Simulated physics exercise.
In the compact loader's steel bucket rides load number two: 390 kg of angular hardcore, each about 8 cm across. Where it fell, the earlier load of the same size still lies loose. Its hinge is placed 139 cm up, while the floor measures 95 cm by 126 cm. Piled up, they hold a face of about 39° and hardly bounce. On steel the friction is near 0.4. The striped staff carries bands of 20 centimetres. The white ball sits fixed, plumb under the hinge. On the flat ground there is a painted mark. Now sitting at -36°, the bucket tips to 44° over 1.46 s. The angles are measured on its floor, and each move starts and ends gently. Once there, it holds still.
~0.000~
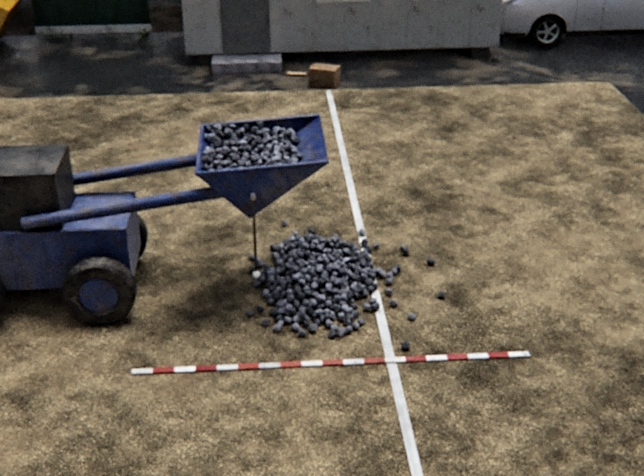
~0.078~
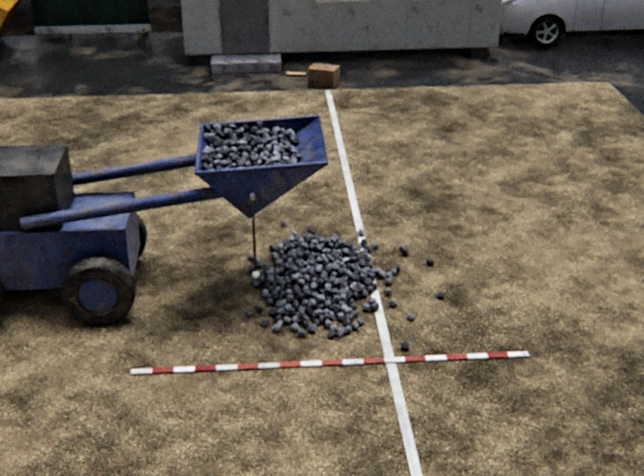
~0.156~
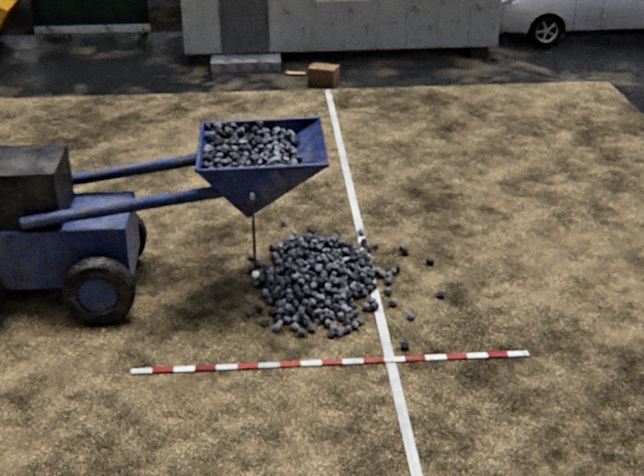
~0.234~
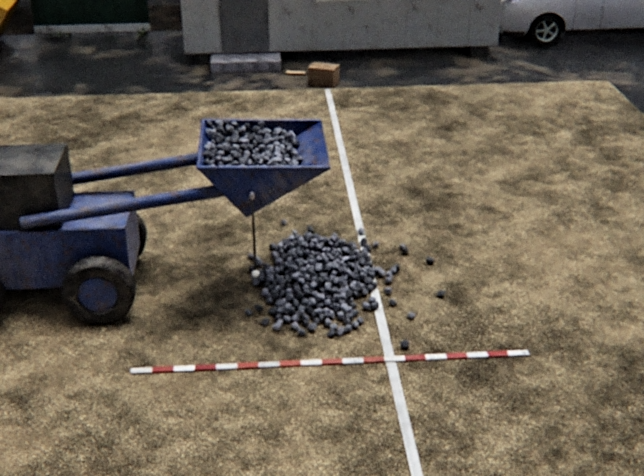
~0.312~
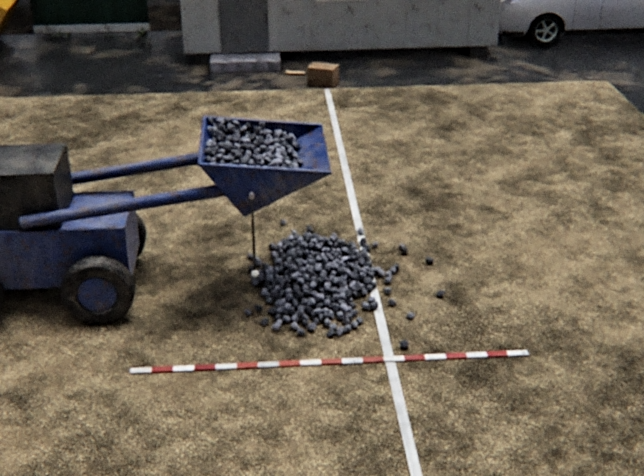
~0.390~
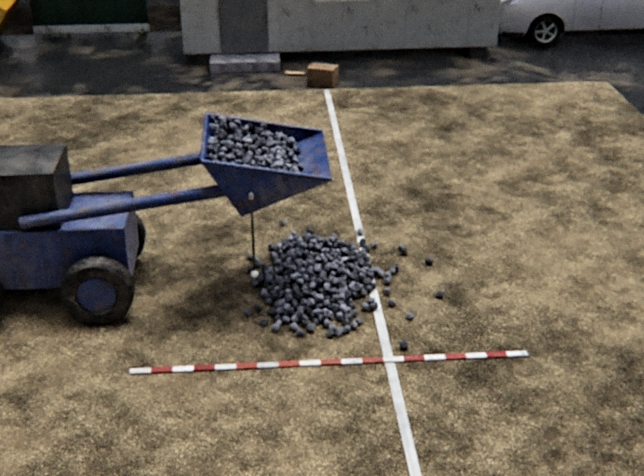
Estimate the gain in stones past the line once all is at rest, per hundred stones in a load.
31 per hundred.
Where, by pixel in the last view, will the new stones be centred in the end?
Their centre ends up near (349, 271).
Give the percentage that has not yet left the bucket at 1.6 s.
Still inside: Some 50 %.
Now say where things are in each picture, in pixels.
In the first picture, lip at (328, 162), floor tilted -36°, highest stones at (248, 133). The earlier load is highest near (309, 266), 22 cm above ground level, 96 % short of the line, 4 % past the line.
In the second picture, lip at (328, 163), floor tilted -35°, highest stones at (248, 133); the stones move at 0.1 m/s on average.
In the third picture, lip at (329, 165), floor tilted -33°, highest stones at (232, 131); the stones move at 0.1 m/s on average.
In the fourth picture, lip at (330, 168), floor tilted -30°, highest stones at (223, 129); the stones move at 0.2 m/s on average.
In the fifth picture, lip at (331, 173), floor tilted -27°, highest stones at (219, 127); the stones move at 0.2 m/s on average.
In the sixth picture, lip at (332, 179), floor tilted -22°, highest stones at (221, 126); the stones move at 0.2 m/s on average.
After 1.1 s the floor is at 32°; in per cent of one load, 100 in the bucket, 96 short of the line, 4 past the line; the foremost stones are at (407, 272).
After 1.6 s the floor is at 44°; in per cent of one load, 51 in the bucket, 145 short of the line, 4 past the line; the foremost stones are at (407, 272).
After 1.9 s the floor is at 44°; in per cent of one load, 4 in the bucket, 182 short of the line, 13 past the line; the foremost stones are at (410, 277).
After 4.7 s the floor is at 44°; in per cent of one load, 0 in the bucket, 165 short of the line, 35 past the line; the foremost stones are at (452, 283). Net gain past the line, 31.
